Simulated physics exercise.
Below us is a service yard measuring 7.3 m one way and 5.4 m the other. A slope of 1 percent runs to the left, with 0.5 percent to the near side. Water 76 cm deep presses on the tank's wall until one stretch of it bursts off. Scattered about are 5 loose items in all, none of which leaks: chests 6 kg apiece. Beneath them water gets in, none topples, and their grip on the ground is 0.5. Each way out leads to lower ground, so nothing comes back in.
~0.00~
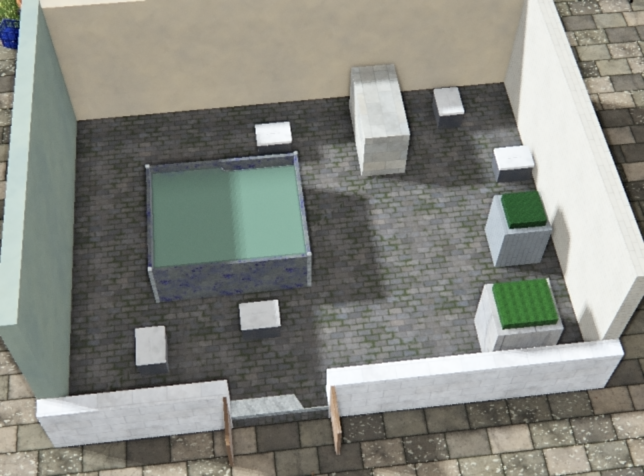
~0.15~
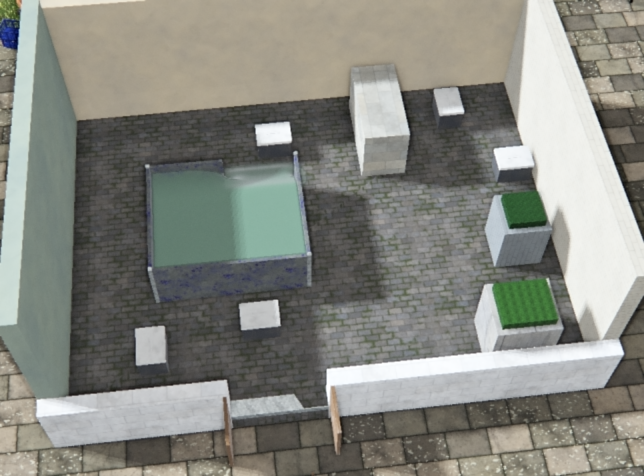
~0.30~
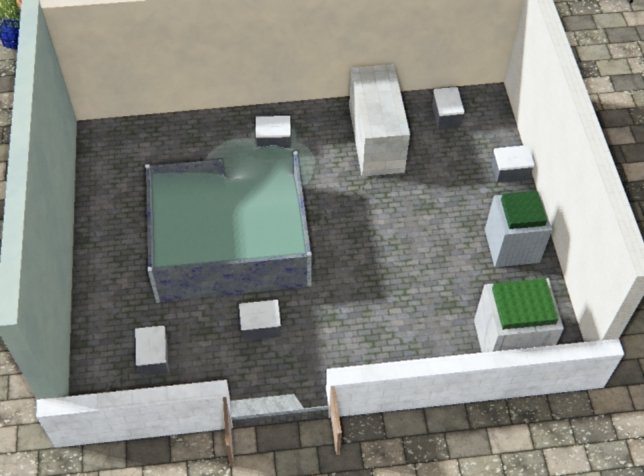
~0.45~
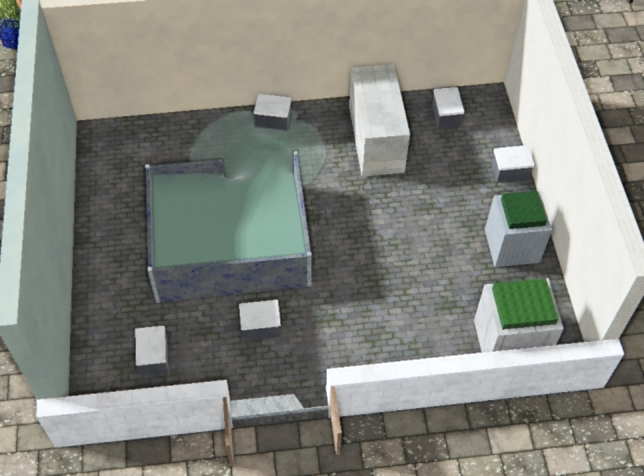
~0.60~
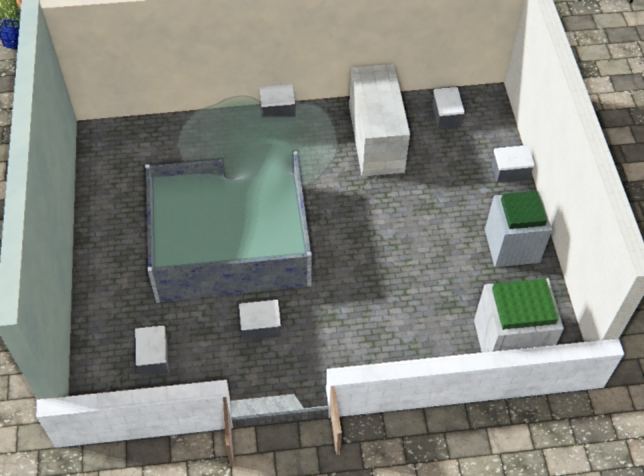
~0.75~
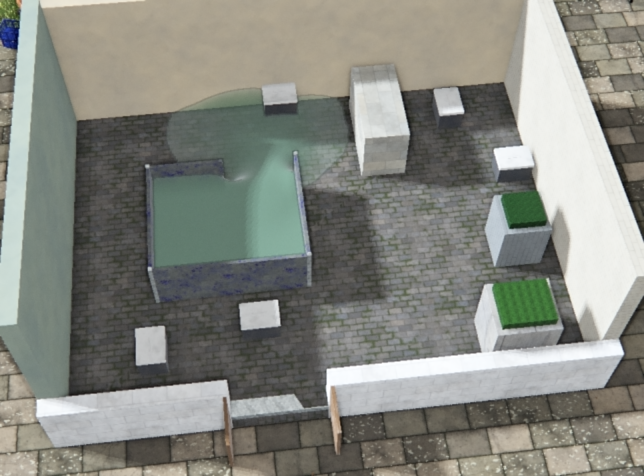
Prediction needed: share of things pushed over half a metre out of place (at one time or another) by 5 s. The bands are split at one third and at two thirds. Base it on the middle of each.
In the upper range.
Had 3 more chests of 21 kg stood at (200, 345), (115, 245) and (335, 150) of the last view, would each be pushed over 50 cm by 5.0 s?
In order: Within it, beyond it, beyond it.
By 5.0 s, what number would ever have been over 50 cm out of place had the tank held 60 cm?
With that change, 3 of them.
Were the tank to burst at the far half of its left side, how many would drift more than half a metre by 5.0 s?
In that case the number is 3.
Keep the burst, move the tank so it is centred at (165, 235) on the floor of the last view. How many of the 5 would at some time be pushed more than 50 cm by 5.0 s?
That would give 4.
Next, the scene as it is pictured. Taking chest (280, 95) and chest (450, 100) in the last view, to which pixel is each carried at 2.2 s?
I'd say close to (307, 79) and close to (478, 112).
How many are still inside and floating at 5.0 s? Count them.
Just then, the number is 3.
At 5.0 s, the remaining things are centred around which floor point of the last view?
I'd put it close to (346, 254) in the last view.
After 1.1 s 1 of 5 are over 50 cm from their spots; 1 afloat.
After 2.2 s 2 of 5 are over 50 cm from their spots; 1 afloat.
After 3.5 s 3 of 5 are over 50 cm from their spots; 2 afloat.
After 5.0 s 4 of 5 are over 50 cm from their spots, and 4 have been at some point; 3 afloat.
